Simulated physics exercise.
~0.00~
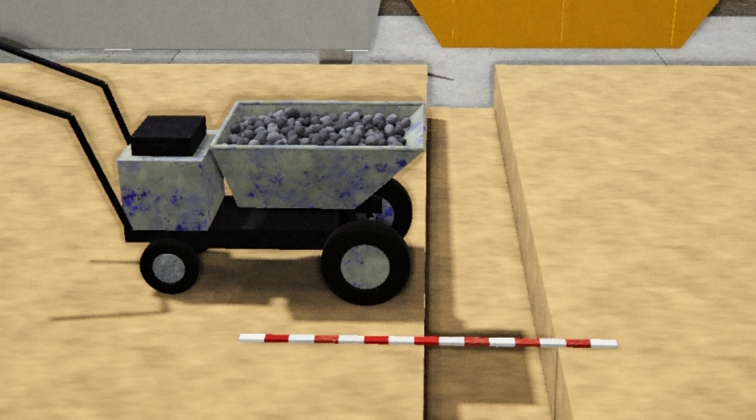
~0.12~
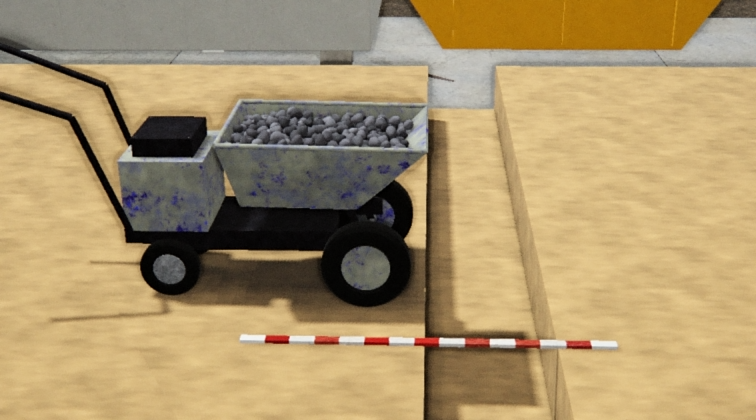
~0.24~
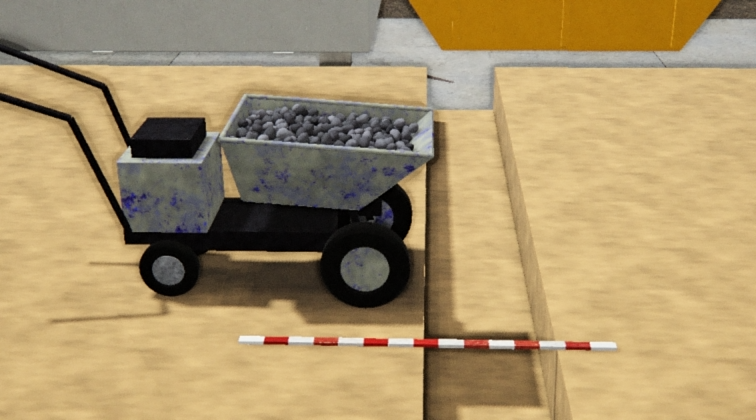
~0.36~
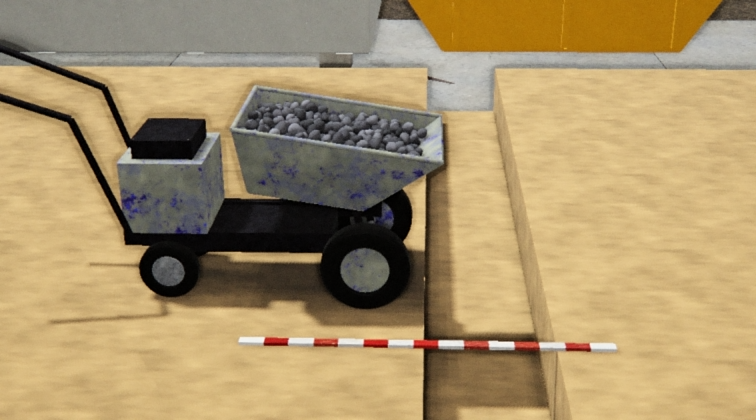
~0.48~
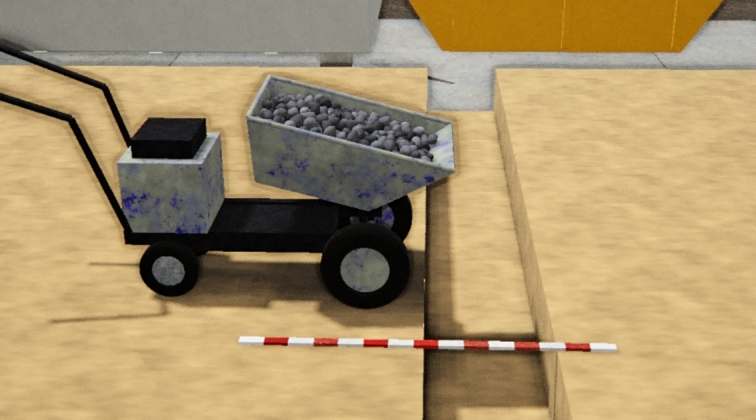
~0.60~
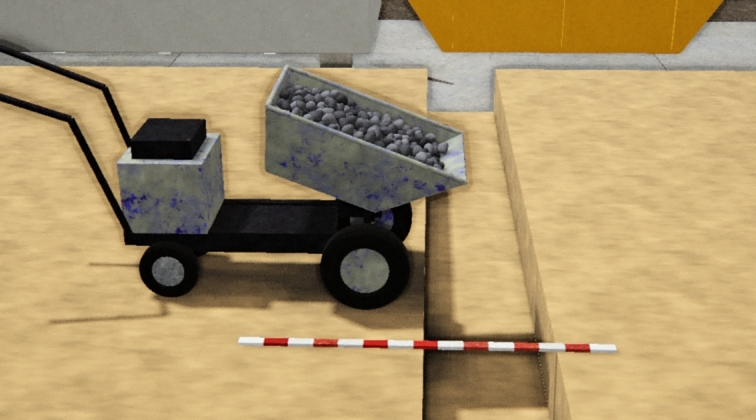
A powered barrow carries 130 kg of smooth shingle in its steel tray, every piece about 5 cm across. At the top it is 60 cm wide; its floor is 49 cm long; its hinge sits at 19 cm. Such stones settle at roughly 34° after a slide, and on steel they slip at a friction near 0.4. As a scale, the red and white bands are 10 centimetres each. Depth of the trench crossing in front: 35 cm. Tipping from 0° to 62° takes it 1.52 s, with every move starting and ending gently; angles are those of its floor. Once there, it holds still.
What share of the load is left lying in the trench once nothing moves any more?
About 56 per cent.
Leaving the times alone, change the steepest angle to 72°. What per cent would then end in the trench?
Roughly 60%.
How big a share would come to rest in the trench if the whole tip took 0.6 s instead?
40 per cent.
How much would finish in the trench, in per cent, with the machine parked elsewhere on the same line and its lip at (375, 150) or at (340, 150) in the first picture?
Roughly 100 per cent, then 100 per cent.
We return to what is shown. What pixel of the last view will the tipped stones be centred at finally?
Roughly at pixel (533, 327).
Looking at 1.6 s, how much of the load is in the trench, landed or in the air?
Some 25 per cent.
After 1.1 s the floor is at 52°; 100 % in the tray; the foremost stones are at (507, 221).
After 1.6 s the floor is at 62°; 51 % in the tray, 25 % in the trench, 24 % past the trench; the foremost stones are at (635, 289).
After 2.0 s the floor is at 62°; 21 % in the tray, 37 % in the trench, 42 % past the trench; the foremost stones are at (718, 274).
After 3.9 s the floor is at 62°; 0 % in the tray, 56 % in the trench, 44 % past the trench; the foremost stones are past the picture's edge.
